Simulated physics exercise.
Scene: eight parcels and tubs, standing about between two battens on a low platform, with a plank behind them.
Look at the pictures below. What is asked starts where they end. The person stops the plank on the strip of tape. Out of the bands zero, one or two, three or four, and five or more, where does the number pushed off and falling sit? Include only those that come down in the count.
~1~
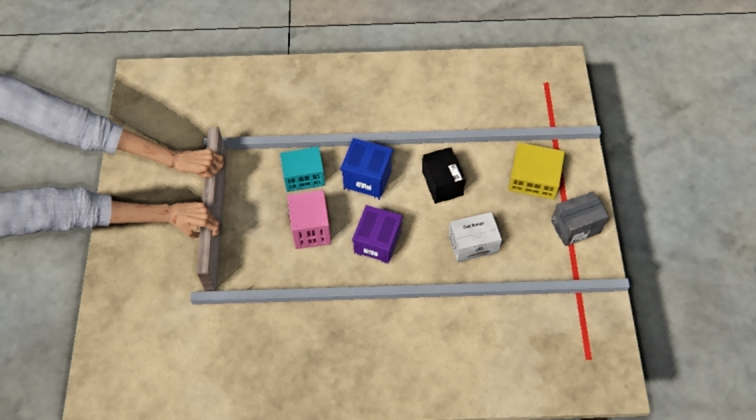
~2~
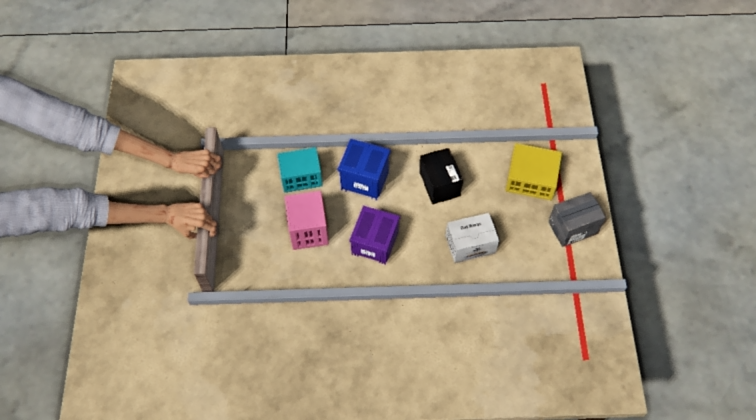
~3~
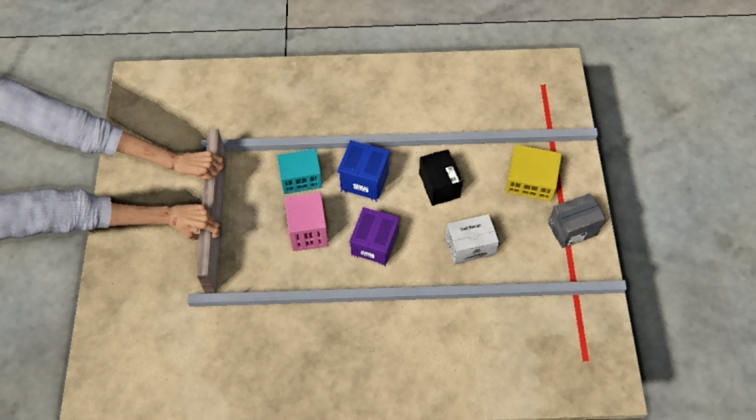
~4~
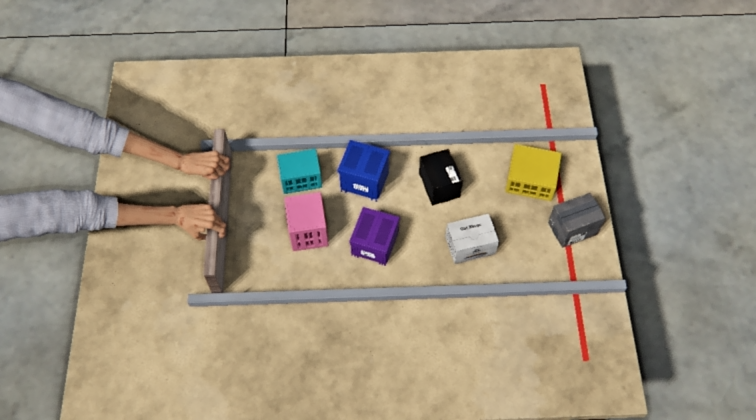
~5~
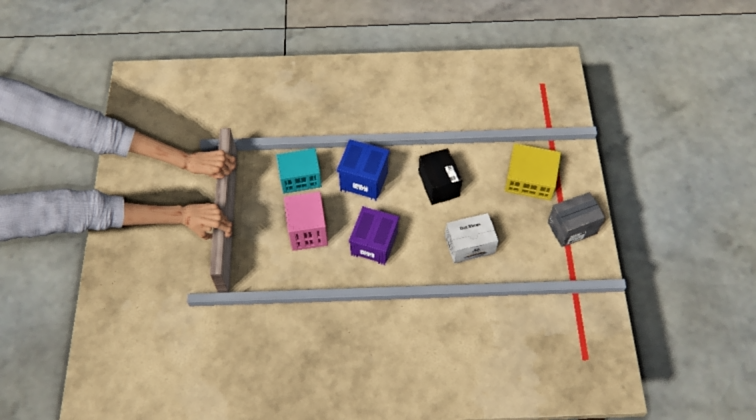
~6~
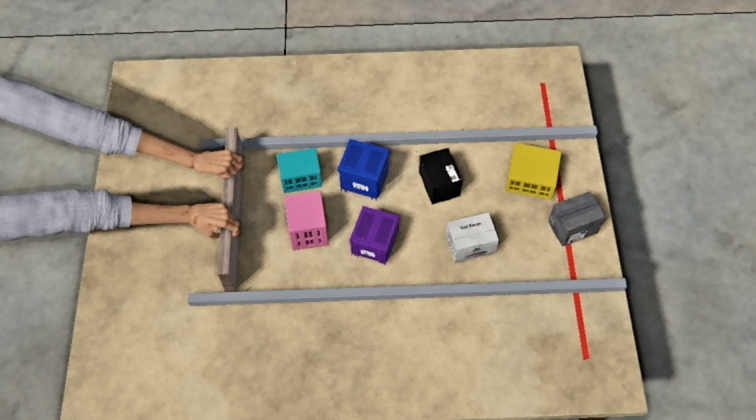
It sits at five or more.
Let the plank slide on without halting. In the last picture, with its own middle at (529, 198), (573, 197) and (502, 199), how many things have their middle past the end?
Respectively 4, 6 and 2.
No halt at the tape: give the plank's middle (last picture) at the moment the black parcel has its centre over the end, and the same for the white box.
Roughly (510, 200); roughly (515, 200).
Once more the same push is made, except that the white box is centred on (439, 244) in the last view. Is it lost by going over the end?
Then it tumbles off.
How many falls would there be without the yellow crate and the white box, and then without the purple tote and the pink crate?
4 for the first case, 4 for the second.
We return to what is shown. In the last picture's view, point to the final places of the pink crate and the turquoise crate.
Near (586, 213) and (578, 163).
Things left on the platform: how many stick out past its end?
You'd get 0.
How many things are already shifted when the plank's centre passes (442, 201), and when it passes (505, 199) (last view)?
Counts: 8, 8.
Soon after, none off yet; grey box at rest near (576, 219); yellow crate at rest near (533, 171); white box at rest near (471, 238).
Then, none off yet; grey box moved a little near (592, 216); yellow crate moved about its own width near (585, 168); white box moved well along near (552, 238).
At rest, the number that fall off is five or more; fallen, blue tote, purple tote, black parcel, white box, yellow crate and grey box.
